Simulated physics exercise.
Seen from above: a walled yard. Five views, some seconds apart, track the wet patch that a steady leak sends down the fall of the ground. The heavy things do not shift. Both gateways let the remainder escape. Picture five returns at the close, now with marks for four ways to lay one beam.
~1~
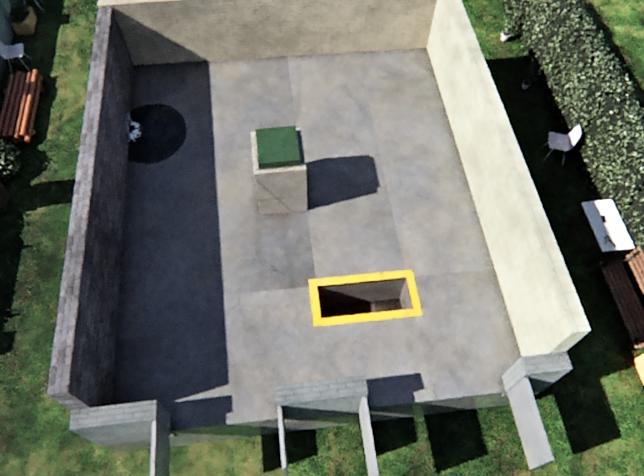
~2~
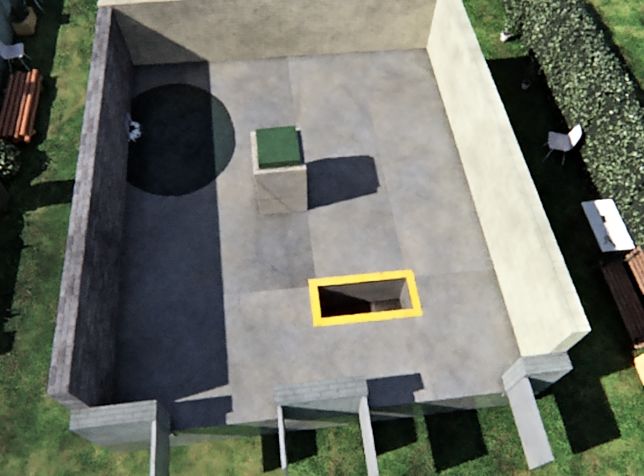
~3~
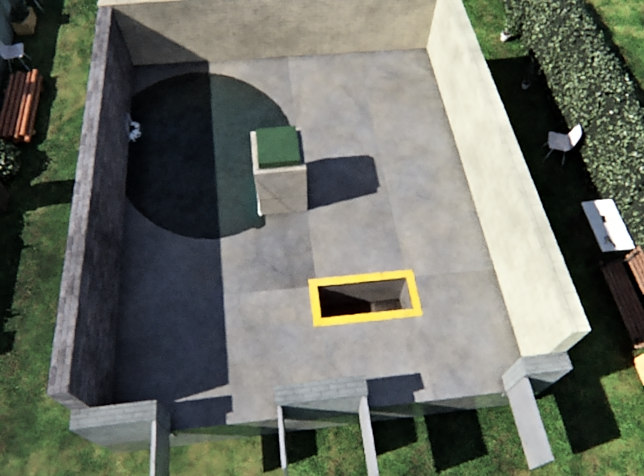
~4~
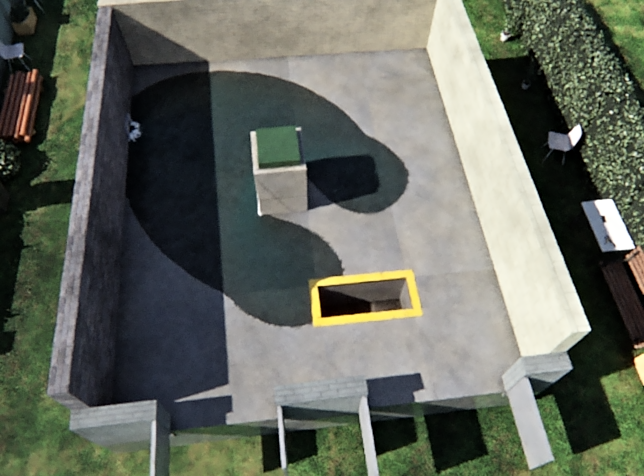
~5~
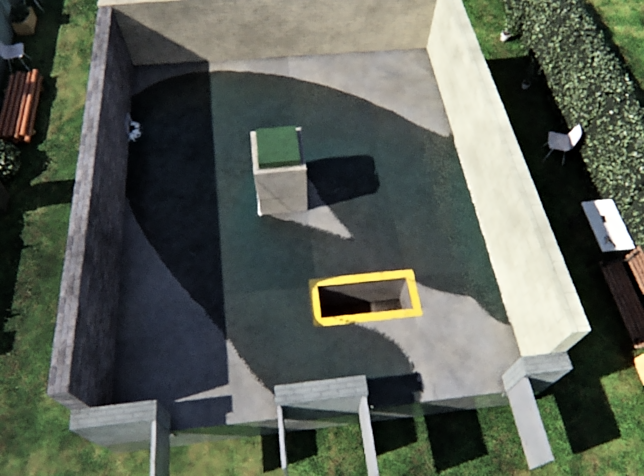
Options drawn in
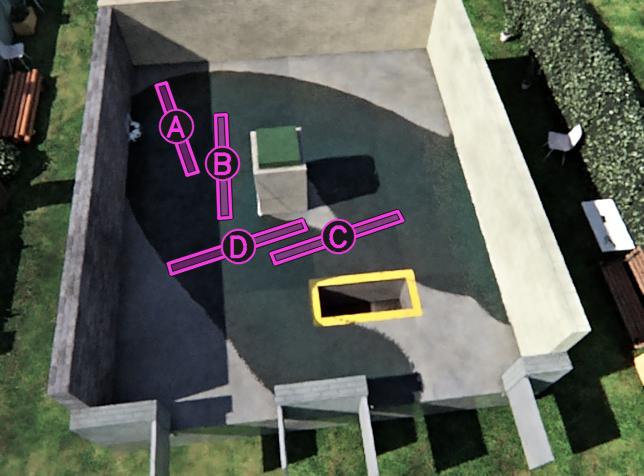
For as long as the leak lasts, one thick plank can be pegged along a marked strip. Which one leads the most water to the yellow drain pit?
Take A.
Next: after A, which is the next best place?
Place B.
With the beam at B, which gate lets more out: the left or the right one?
The right one.
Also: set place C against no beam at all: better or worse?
Worse.
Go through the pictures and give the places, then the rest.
In the first frame, outfall at (128, 127); yellow drain pit at (365, 297); open gate at (432, 384); open gate at (225, 408); front seen at (180, 133), 3 % of the ground wet; yellow drain pit still dry.
In the second frame, front seen at (207, 181), 10 % of the ground wet; yellow drain pit still dry.
In the third frame, front seen at (258, 218), 21 % of the ground wet; yellow drain pit still dry.
In the fourth frame, front seen at (397, 189), 38 % of the ground wet; yellow drain pit still dry.
In the fifth frame, front seen at (496, 305), 58 % of the ground wet; yellow drain pit taking water.
On the marked copy, A from (161, 84) to (192, 173); B from (224, 217) to (220, 114); C from (273, 258) to (400, 215); D from (169, 268) to (304, 224).
With A, about 23 % of the stream goes into the yellow drain pit, about 77 % out by the gates.
With B, about 11 % of the stream goes into the yellow drain pit, about 89 % out by the gates.
With C, about 7 % of the stream goes into the yellow drain pit, about 93 % out by the gates.
With D, about 6 % of the stream goes into the yellow drain pit, about 94 % out by the gates.
